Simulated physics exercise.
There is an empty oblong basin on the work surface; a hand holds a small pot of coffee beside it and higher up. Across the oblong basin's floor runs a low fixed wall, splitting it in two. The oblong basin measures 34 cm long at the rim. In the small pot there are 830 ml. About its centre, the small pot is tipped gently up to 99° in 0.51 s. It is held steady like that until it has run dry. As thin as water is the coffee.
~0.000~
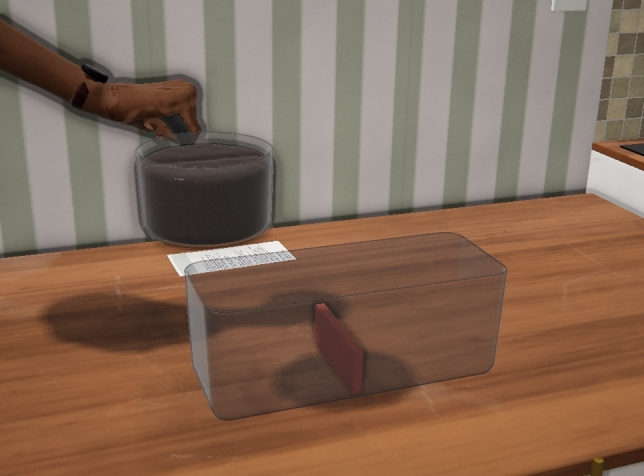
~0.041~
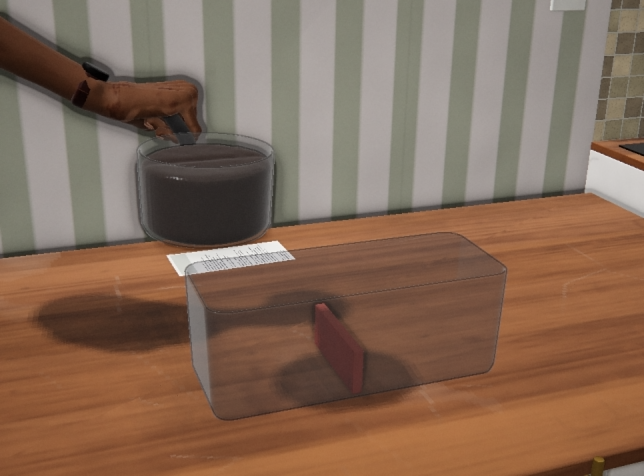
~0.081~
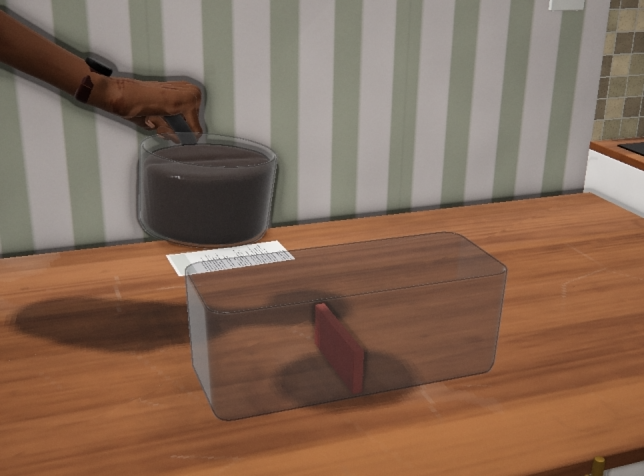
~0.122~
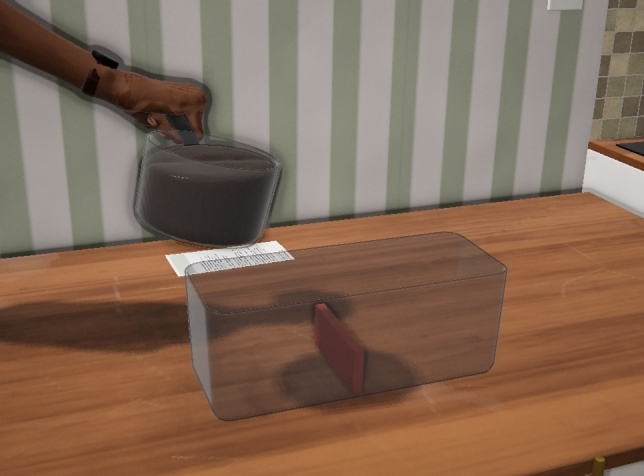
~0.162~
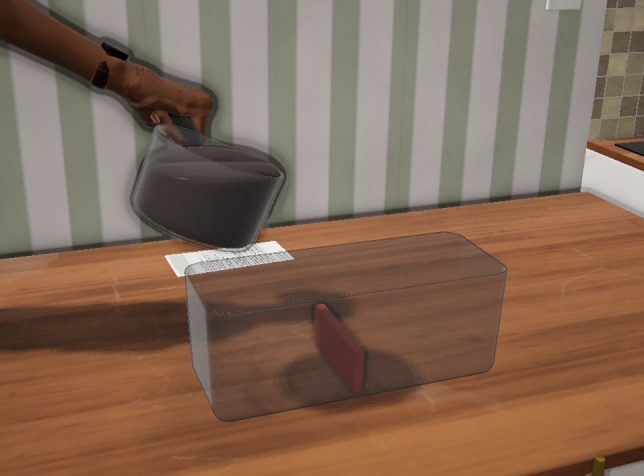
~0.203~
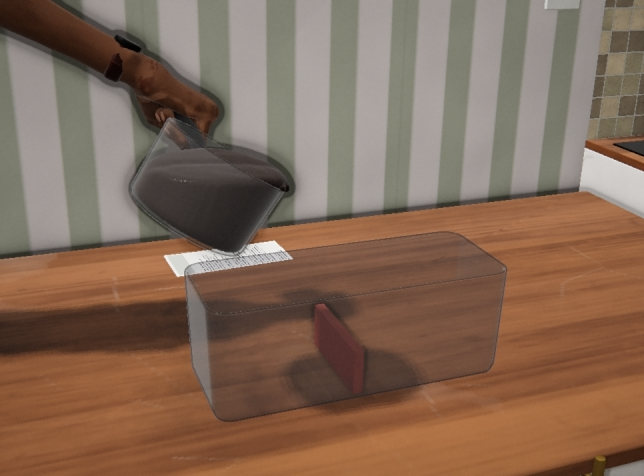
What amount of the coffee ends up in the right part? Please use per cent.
16 %.
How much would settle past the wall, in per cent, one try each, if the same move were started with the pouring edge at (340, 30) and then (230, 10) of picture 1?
Try 1: 90 %; try 2: 15 %.
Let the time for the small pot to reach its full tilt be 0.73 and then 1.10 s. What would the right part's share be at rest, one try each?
In order, 25 and 35 per cent.
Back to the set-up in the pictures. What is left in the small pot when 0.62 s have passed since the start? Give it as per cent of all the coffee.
10 per cent or thereabouts.
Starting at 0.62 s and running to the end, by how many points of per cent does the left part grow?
4 %.
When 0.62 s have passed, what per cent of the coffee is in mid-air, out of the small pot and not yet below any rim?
Something like 6 per cent of the total.
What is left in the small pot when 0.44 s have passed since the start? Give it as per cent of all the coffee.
Portion remaining: Approx. 36 per cent.
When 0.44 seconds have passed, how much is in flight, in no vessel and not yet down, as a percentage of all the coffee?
I'd put it at about 32 percent.
After 0.44 s the tilt is 95° and 36 per cent is still to pour, 27 is left of the wall and 6 right of it.
After 0.62 s the tilt is 99° and 10 per cent is still to pour, 72 is left of the wall and 12 right of it.
After 0.81 s the tilt is 99° and 3 per cent is still to pour, 72 is left of the wall and 14 right of it.
After 1.01 s the tilt is 99° and 1 per cent is still to pour, 77 is left of the wall and 15 right of it.
In the end 76 per cent lies left of the wall, 16 right of it and 7 outside.
